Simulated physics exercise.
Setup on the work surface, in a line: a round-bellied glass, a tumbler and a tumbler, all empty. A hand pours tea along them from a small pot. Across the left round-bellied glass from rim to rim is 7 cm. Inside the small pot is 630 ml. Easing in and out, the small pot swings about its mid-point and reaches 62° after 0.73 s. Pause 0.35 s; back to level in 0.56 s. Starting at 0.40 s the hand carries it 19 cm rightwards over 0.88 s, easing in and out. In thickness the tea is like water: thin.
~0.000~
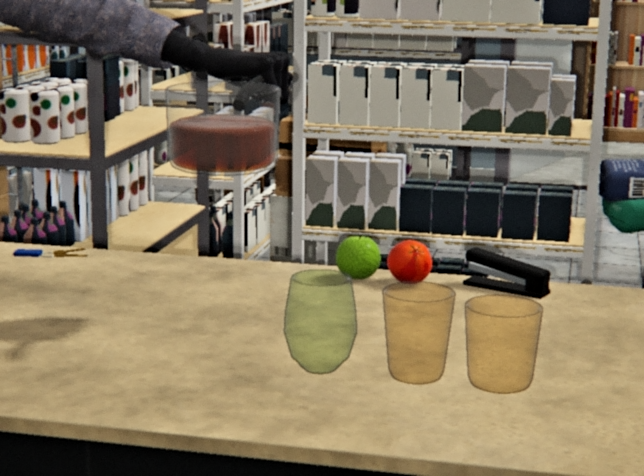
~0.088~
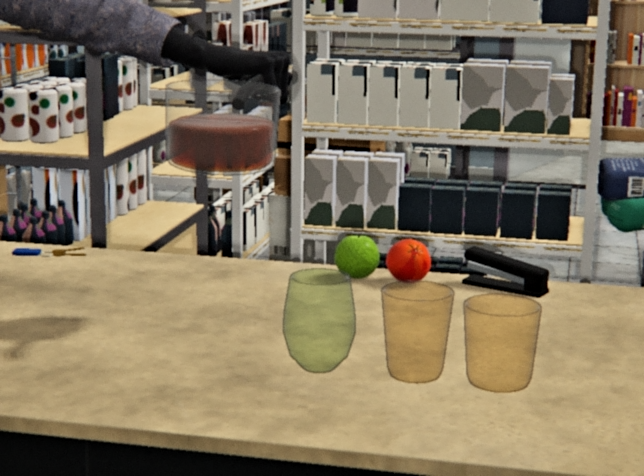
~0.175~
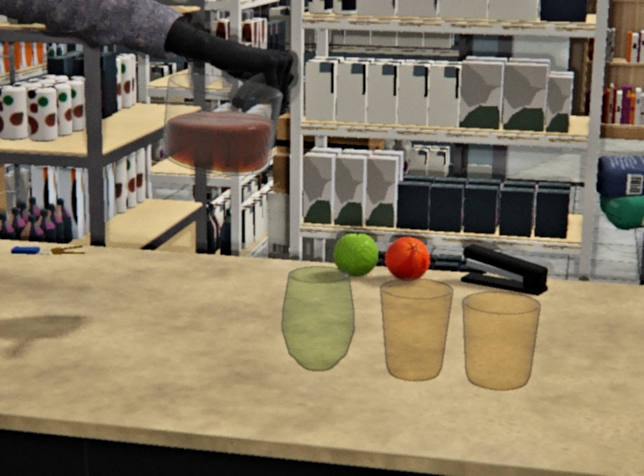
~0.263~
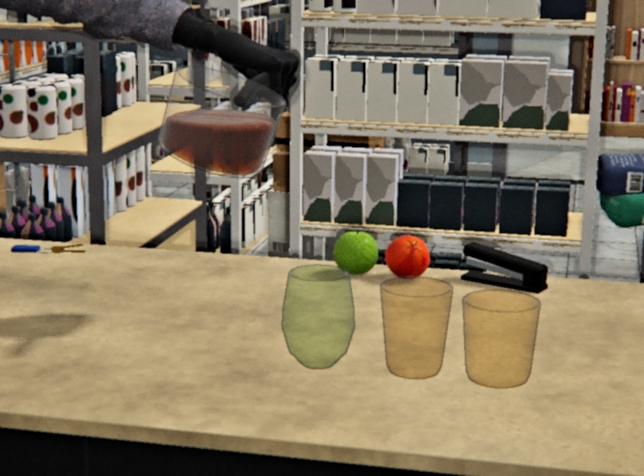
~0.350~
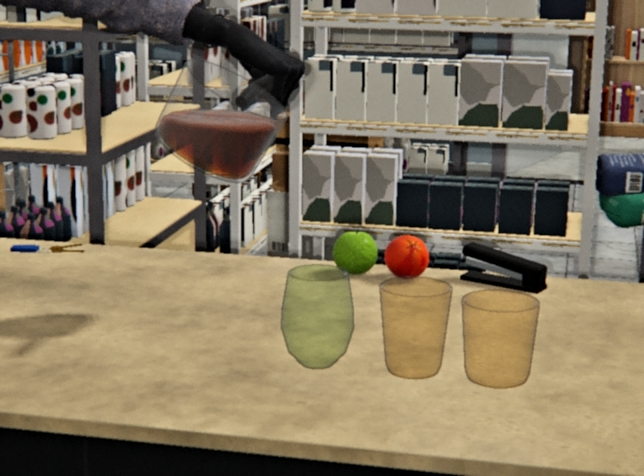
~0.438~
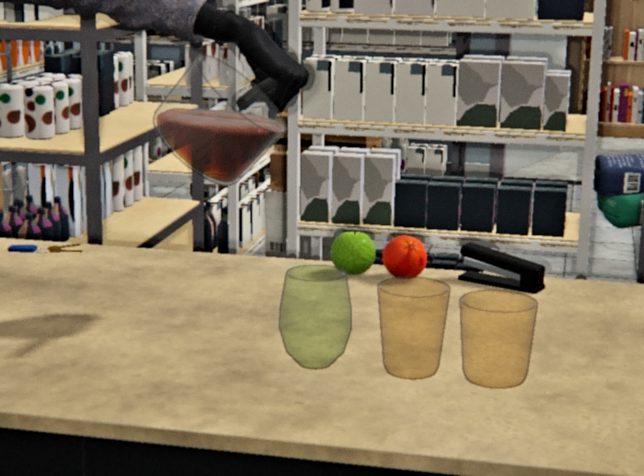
A small glass pot of reddish-brown tea, held level by a dark-gloved hand above a counter, begins to lean slowly to the right. The hand and wrist turn as its lean steepens, while the tea shifts inside, and the three empty glasses, green and red balls and black stapler stay below.
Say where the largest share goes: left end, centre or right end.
Fullest at the finish: Position three.
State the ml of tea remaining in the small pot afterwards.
Some 260 ml.
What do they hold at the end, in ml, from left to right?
You'd find around 10 ml on the left, around 70 ml in the middle and around 210 ml on the right.
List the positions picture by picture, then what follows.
It leans 0°; its right rim is at (277, 93); the tea meets the walls at (174, 120) and (276, 125); the left round-bellied glass's rim runs from (293, 277) to (349, 281); the middle tumbler's rim runs from (384, 291) to (454, 296); the right tumbler's rim runs from (466, 305) to (542, 311), in the first frame.
It leans 2°; its right rim is at (277, 94); the tea meets the walls at (174, 119) and (274, 124), in the second frame.
It leans 8°; its right rim is at (279, 99); the tea meets the walls at (172, 117) and (274, 123), in the third frame.
It leans 18°; its right rim is at (283, 107); the tea meets the walls at (170, 116) and (276, 121), in the fourth frame.
It leans 29°; its right rim is at (284, 120); the tea meets the walls at (165, 114) and (280, 123), in the fifth frame.
It leans 41°; its right rim is at (282, 134); the tea meets the walls at (162, 112) and (284, 127), in the sixth frame.
After 0.75 s the tilt is 62° and from the left they hold 10 ml, 0 ml, 0 ml, the small pot 515 ml, and 0 ml is on the work surface.
After 0.98 s the tilt is 62° and from the left they hold 10 ml, 70 ml, 10 ml, the small pot 360 ml, and 25 ml is on the work surface.
After 1.21 s the tilt is 54° and from the left they hold 10 ml, 65 ml, 140 ml, the small pot 270 ml, and 70 ml is on the work surface.
After 1.47 s the tilt is 13° and from the left they hold 10 ml, 65 ml, 210 ml, the small pot 260 ml, and 80 ml is on the work surface.
In the end from the left they hold 10 ml, 65 ml, 215 ml, the small pot 260 ml, and 80 ml is on the work surface.
